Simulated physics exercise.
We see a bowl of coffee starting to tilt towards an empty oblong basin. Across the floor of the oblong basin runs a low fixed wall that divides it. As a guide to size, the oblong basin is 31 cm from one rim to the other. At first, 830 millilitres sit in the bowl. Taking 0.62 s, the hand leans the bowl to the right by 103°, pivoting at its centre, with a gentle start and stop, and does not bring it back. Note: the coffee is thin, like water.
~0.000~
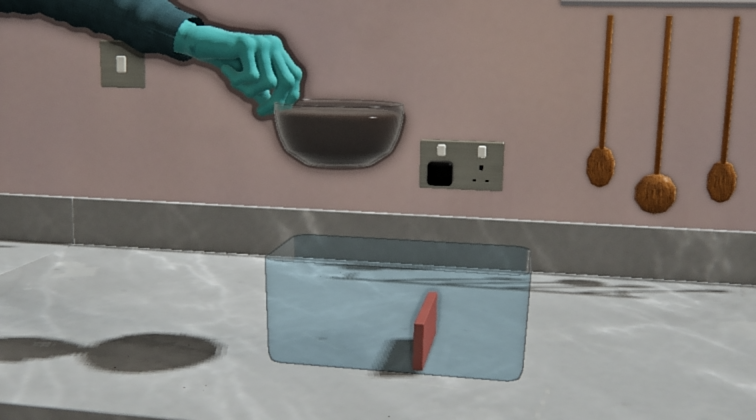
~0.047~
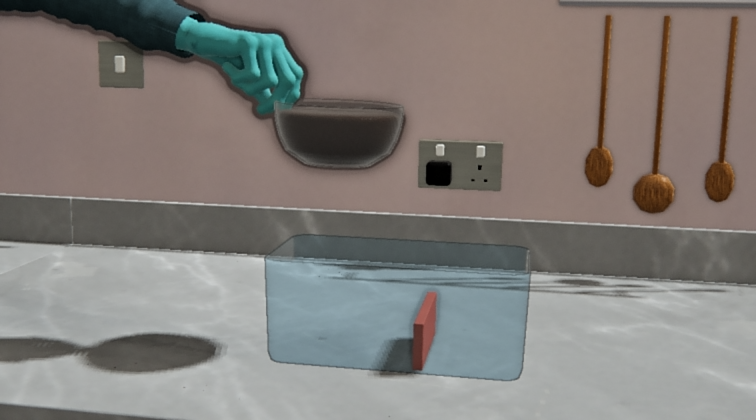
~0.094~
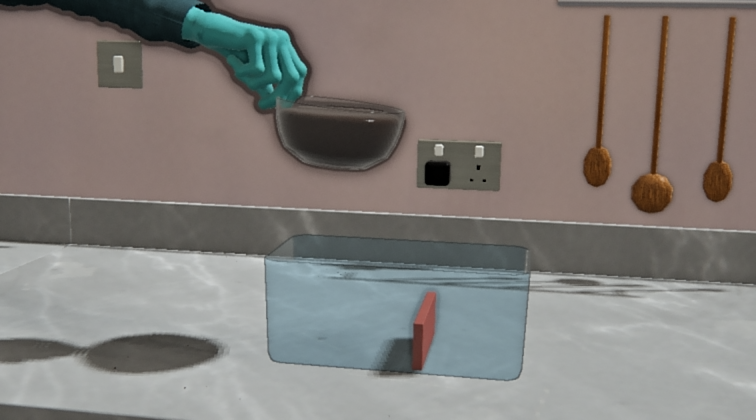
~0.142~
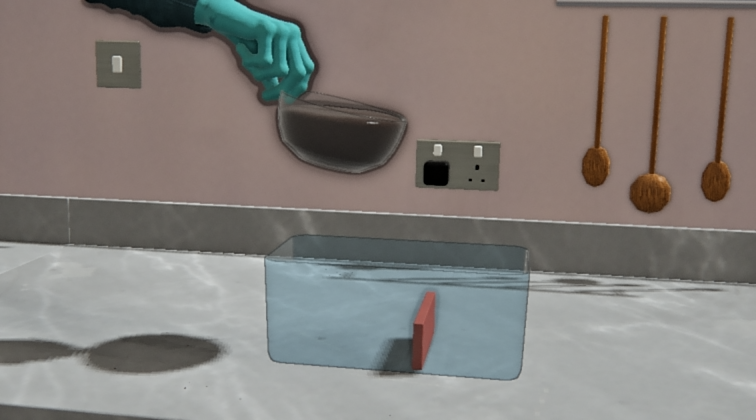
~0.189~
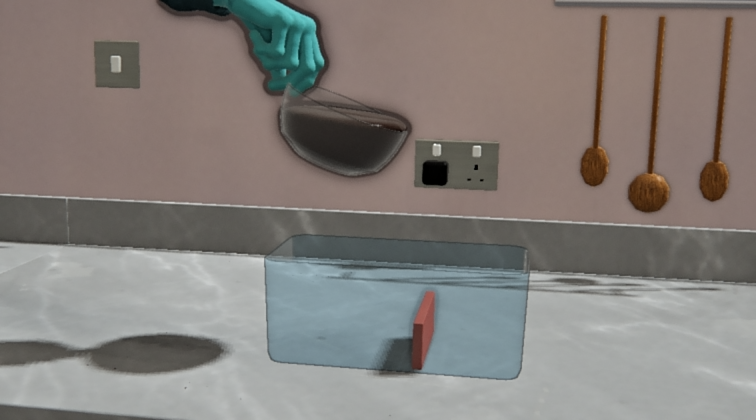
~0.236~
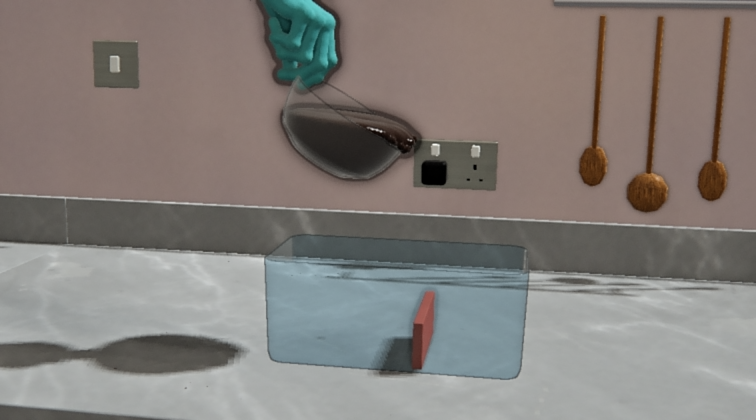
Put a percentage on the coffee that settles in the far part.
Roughly 59 per cent ends up there.
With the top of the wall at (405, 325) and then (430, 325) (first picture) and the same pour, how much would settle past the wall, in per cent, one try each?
One try each: Around 70 percent and then around 45 percent.
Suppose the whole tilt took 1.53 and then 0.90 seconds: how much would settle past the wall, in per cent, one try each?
In order, 80 and 75 per cent.
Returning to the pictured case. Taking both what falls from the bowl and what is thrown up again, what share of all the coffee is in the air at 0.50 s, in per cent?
It comes to about 42 percent.
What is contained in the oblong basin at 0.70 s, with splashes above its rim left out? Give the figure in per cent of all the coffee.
Some 86 percent of the total.
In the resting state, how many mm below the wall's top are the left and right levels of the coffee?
Left roughly 44 mm; right roughly 28 mm.
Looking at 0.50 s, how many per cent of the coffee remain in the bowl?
Roughly 16 percent.
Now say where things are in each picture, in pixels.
It leans 0°; its right rim is at (402, 107); the coffee meets the walls at (282, 110) and (401, 114); the oblong basin's rim runs from (280, 248) to (530, 262); the wall's top is at (426, 308), in the first frame.
It leans 1°; its right rim is at (402, 109); the coffee meets the walls at (282, 110) and (401, 115), in the second frame.
It leans 6°; its right rim is at (403, 114); the coffee meets the walls at (282, 108) and (401, 118), in the third frame.
It leans 13°; its right rim is at (405, 123); the coffee meets the walls at (285, 108) and (403, 120), in the fourth frame.
It leans 22°; its right rim is at (405, 134); the coffee meets the walls at (287, 108) and (407, 127); 1 per cent is over the edge, in the fifth frame.
It leans 33°; its right rim is at (404, 147); the coffee meets the walls at (289, 111) and (399, 135); 7 per cent is over the edge, in the sixth frame.
By 0.50 s the tilt is 94° and 16 per cent is still to pour, 2 is left of the wall and 40 right of it.
By 0.70 s the tilt is 103° and 1 per cent is still to pour, 25 is left of the wall and 61 right of it.
By 0.90 s the tilt is 103° and 0 per cent is still to pour, 38 is left of the wall and 60 right of it.
By 1.12 s the tilt is 103° and 0 per cent is still to pour, 39 is left of the wall and 59 right of it.
At rest 39 per cent lies left of the wall, 59 right of it and 2 outside.
